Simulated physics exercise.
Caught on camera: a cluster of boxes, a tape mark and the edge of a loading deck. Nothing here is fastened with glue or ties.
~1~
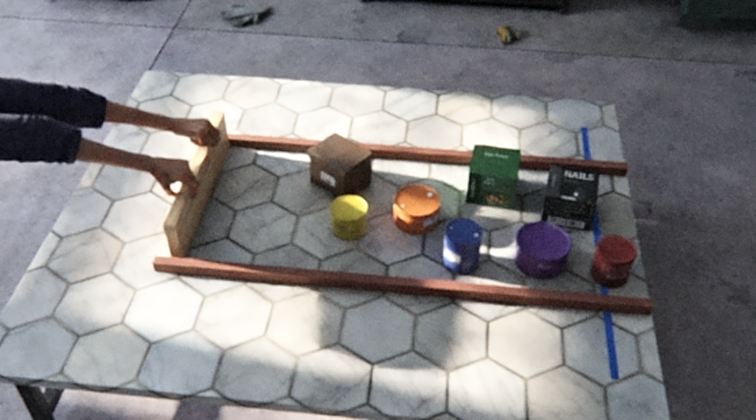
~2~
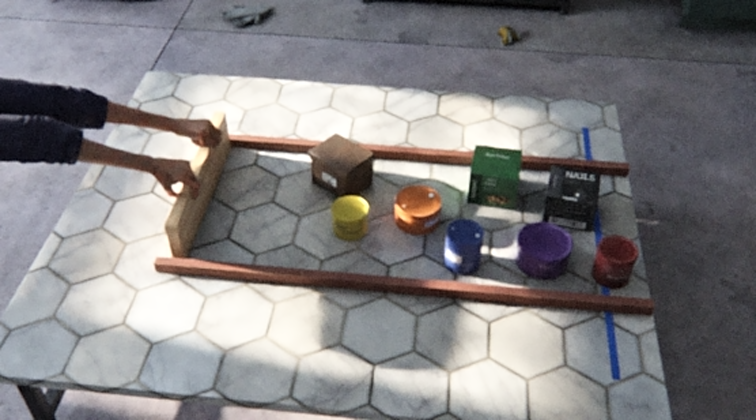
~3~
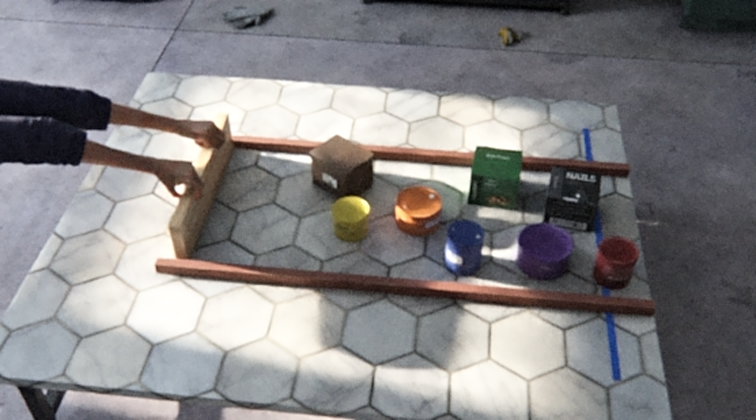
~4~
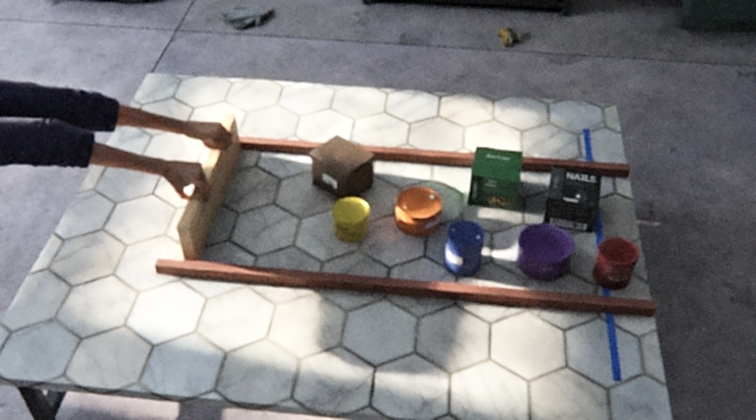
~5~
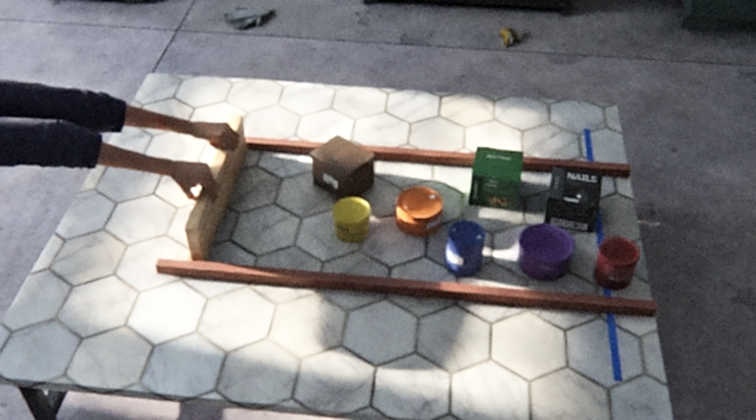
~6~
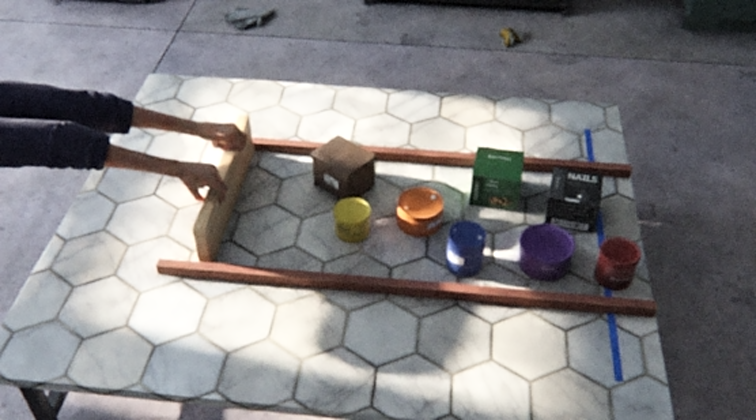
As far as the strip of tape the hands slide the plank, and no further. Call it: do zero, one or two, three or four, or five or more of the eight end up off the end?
Three or four end up off it.
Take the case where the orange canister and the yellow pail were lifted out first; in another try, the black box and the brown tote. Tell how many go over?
Try one: 3; try two: 2.
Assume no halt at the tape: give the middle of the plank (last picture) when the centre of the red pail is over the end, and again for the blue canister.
Middle: Roughly (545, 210); roughly (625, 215).
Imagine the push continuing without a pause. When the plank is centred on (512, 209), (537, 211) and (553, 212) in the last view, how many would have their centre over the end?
Place by place: 1, 1 and 2.
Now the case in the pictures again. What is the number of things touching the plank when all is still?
The figure is 4.
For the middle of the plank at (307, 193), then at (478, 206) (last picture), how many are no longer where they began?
The counts are 1 and 6.
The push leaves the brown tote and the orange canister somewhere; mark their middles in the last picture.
One is at about (625, 179), the other at about (624, 213).
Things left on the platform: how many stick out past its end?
Answer: 2.
Soon after, none off yet; red pail at rest near (617, 264); black box at rest near (574, 200); purple pail at rest near (545, 252).
Then, none off yet; red pail at rest near (617, 264); black box moved a little near (604, 203); purple pail at rest near (545, 252).
At rest, the number that fall off is three or four; fallen, green box, purple pail, black box and red pail.
